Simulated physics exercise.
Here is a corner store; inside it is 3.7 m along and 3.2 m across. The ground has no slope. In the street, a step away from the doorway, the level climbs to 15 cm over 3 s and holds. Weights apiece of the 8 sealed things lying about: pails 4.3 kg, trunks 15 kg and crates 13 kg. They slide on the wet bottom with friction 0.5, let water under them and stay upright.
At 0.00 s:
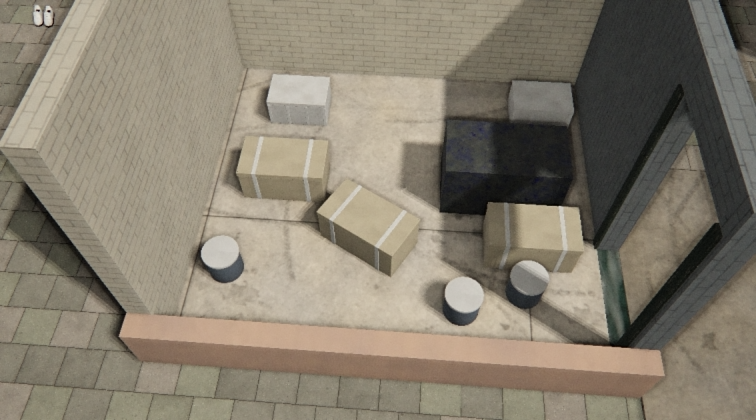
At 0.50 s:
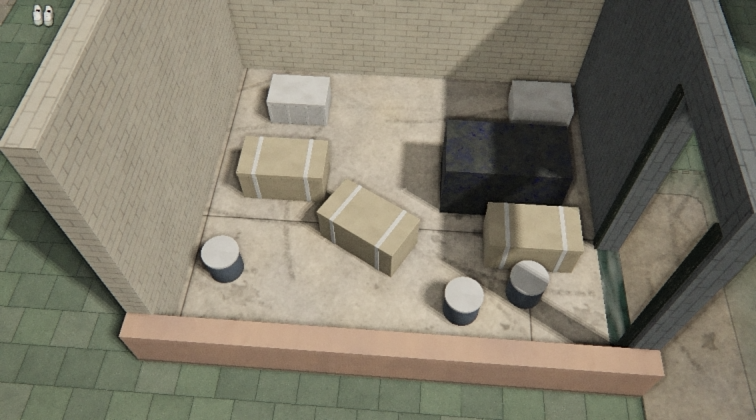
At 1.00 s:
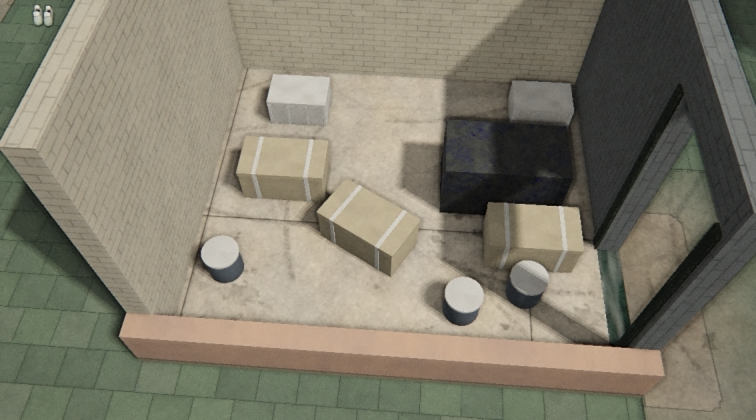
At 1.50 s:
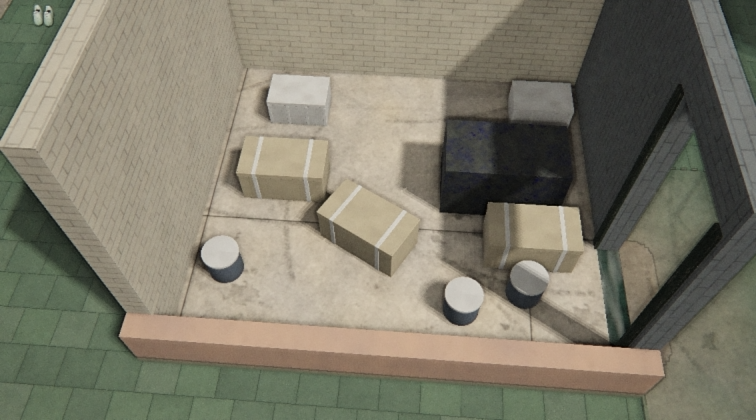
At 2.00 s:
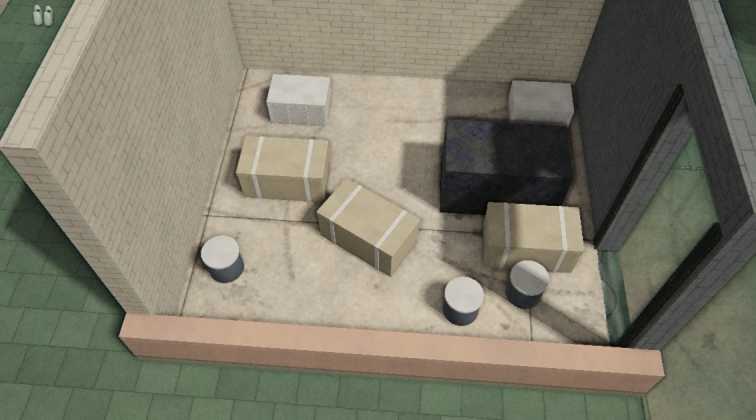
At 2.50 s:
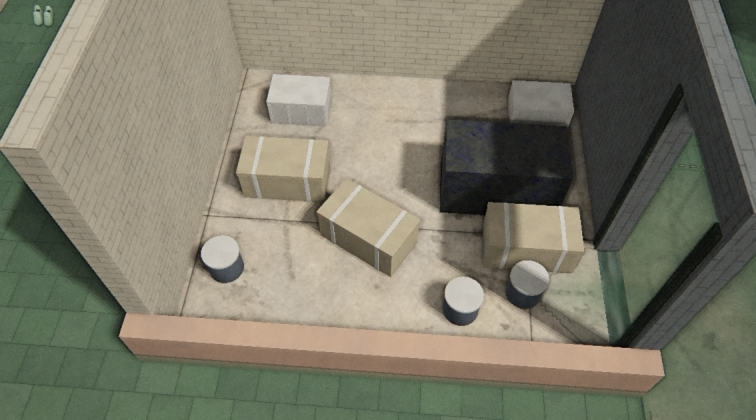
A roofless, brick-walled room with a low pinkish front wall and a dark right wall with a doorway is seen from high above. A large black block stands at right, with three tan, white-banded boxes, two pale grey boxes at the back and three white-topped dark drums nearer the front. The paving outside turns from grey to green, darkening beyond the doorway, while the objects and camera stay still.
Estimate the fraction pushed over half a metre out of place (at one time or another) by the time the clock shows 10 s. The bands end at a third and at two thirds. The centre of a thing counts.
That comes to two thirds or more.
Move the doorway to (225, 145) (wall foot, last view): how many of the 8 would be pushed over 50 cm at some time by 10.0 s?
In that case 2 of them.
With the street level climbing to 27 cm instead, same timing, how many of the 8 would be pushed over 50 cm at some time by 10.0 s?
In that case 7 of them.
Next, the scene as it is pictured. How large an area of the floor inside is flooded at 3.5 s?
Roughly 1.5 m2.
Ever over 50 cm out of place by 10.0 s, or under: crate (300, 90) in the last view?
It is less.
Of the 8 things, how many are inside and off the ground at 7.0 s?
2 of them.
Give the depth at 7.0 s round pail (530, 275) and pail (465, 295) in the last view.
About 9 and 4 cm.
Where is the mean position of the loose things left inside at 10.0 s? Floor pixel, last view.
Around (316, 142).
After 3.5 s 0 of 8 are over 50 cm from their spots; 0 afloat.
After 4.5 s 1 of 8 are over 50 cm from their spots; 1 afloat.
After 7.0 s 3 of 8 are over 50 cm from their spots; 2 afloat.
After 10.0 s 6 of 8 are over 50 cm from their spots, and 6 have been at some point; 7 afloat.
